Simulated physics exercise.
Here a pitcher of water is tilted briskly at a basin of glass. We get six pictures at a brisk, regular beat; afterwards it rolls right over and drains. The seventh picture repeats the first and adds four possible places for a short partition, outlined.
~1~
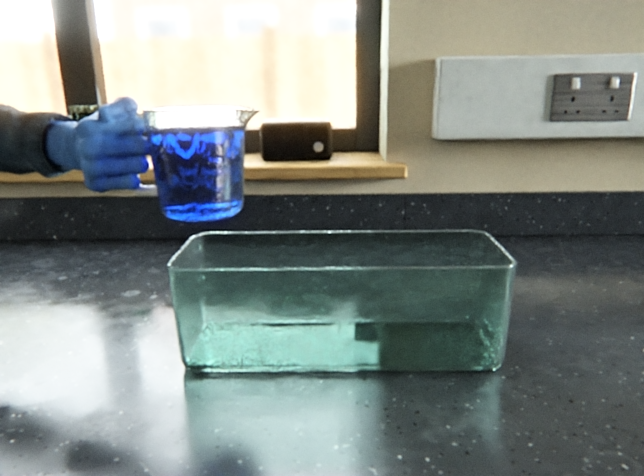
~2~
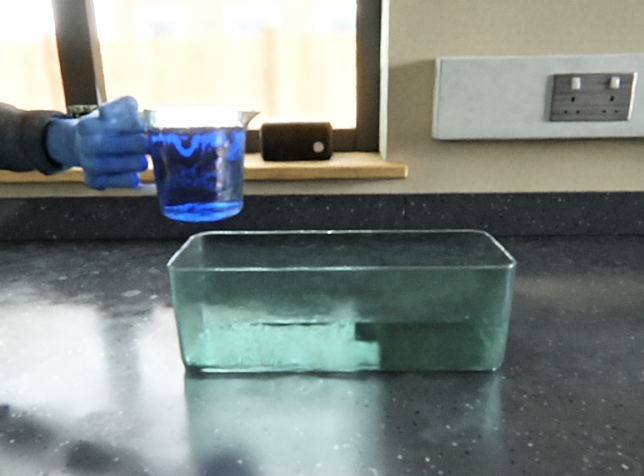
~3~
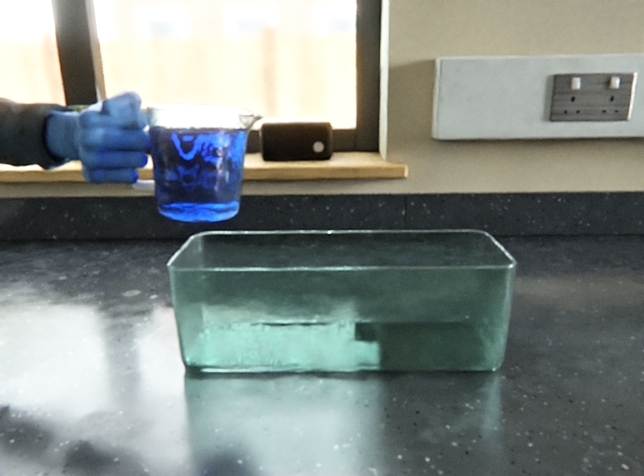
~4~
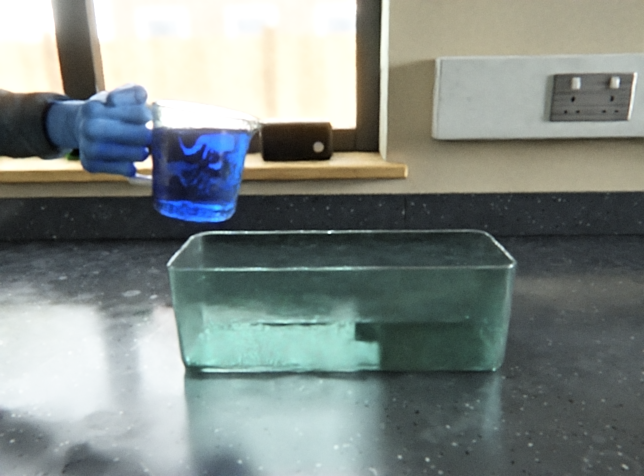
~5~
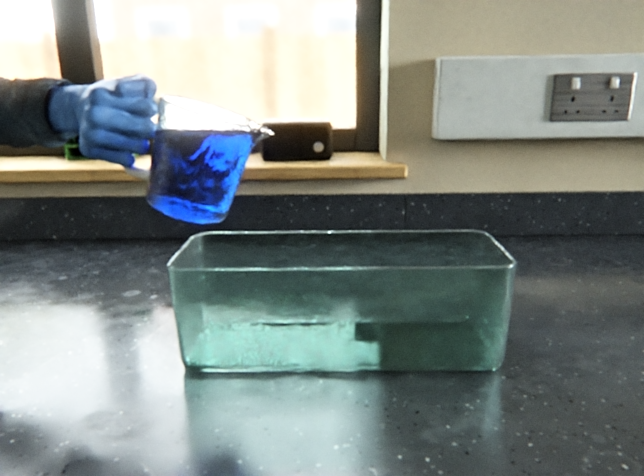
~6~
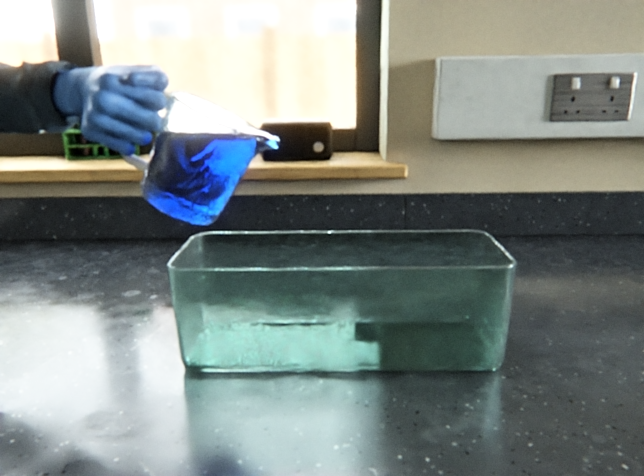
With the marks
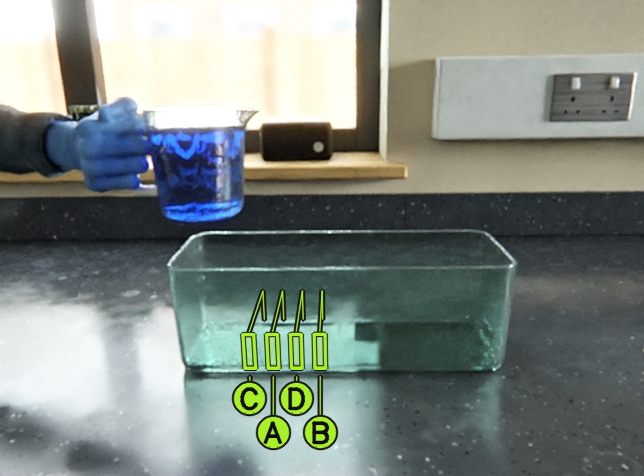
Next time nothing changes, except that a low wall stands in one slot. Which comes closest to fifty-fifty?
Go for B.
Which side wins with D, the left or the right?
The right side.
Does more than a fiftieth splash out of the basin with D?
No, it does not.
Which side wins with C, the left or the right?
The right one.
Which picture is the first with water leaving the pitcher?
Picture 6.
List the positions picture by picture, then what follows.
The first picture shows upright, lip at (259, 110); basin from (182, 366) to (502, 365); nothing has left yet.
The second picture shows upright, lip at (260, 111); nothing has left yet.
The third picture shows tipped about 5°, lip at (263, 116); nothing has left yet.
The fourth picture shows tipped about 11°, lip at (267, 123); nothing has left yet.
The fifth picture shows tipped about 19°, lip at (272, 133); nothing has left yet.
The sixth picture shows tipped about 28°, lip at (276, 146); water is over the lip, down to (276, 146).
On the marked copy, A at (273, 376); B at (320, 376); C at (249, 376); D at (296, 376).
Choosing A, about 4 % ends left of the wall and 95 % right of it.
Choosing B, about 52 % ends left of the wall and 48 % right of it.
Choosing C, about 4 % ends left of the wall and 95 % right of it.
Choosing D, about 17 % ends left of the wall and 82 % right of it.
